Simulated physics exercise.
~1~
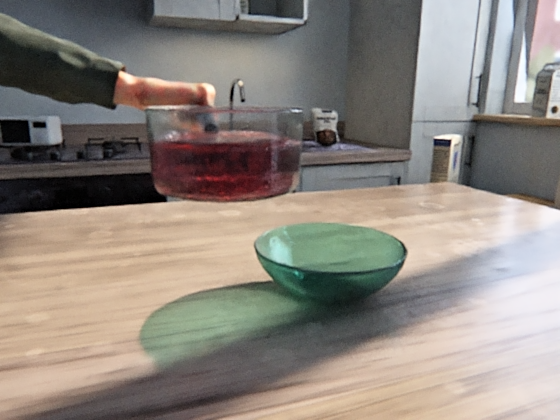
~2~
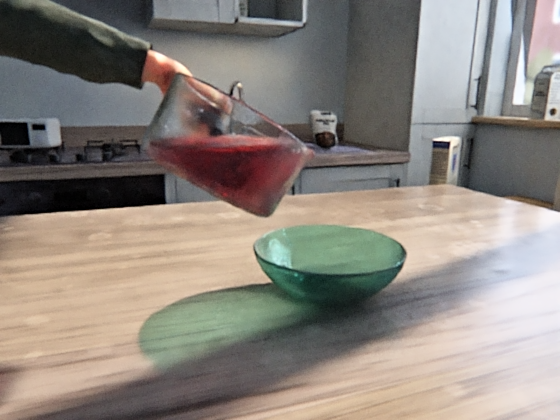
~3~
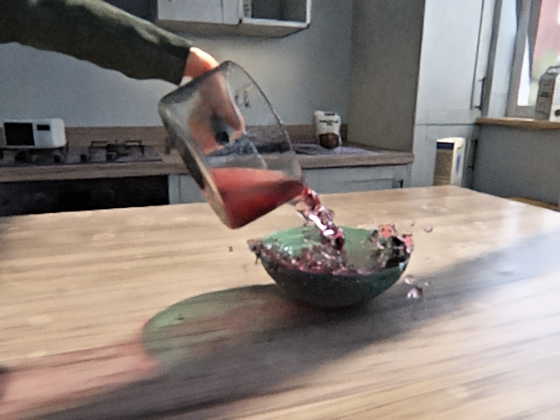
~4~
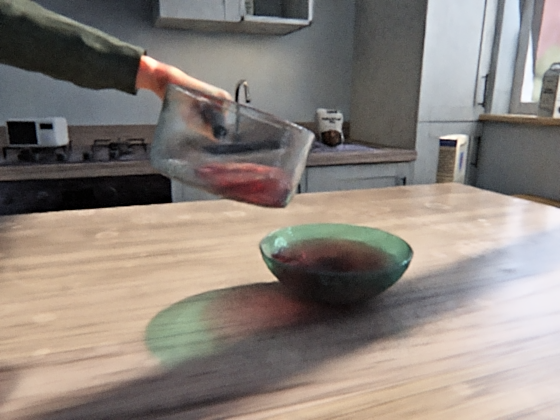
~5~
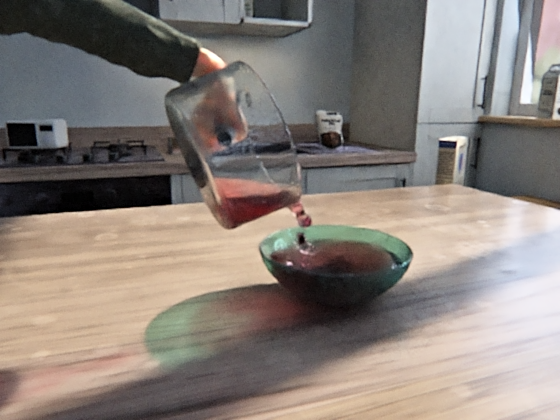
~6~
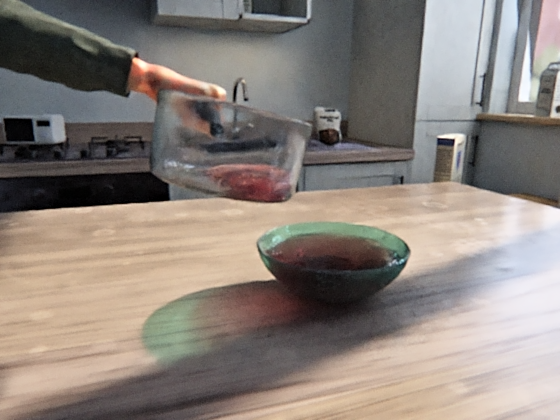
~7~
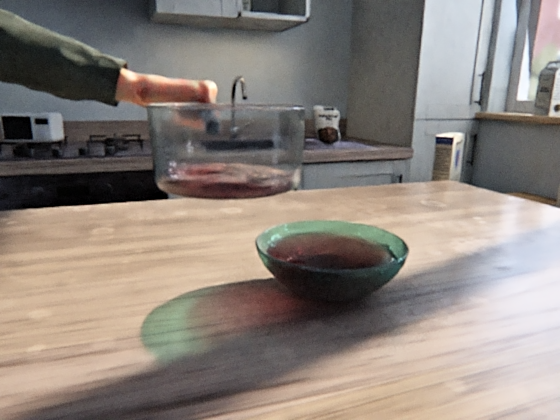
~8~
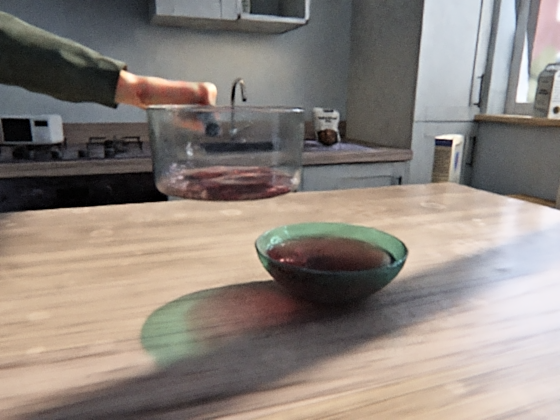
A hand tips a clear container twice, pouring red liquid into a green bowl, then levels it.
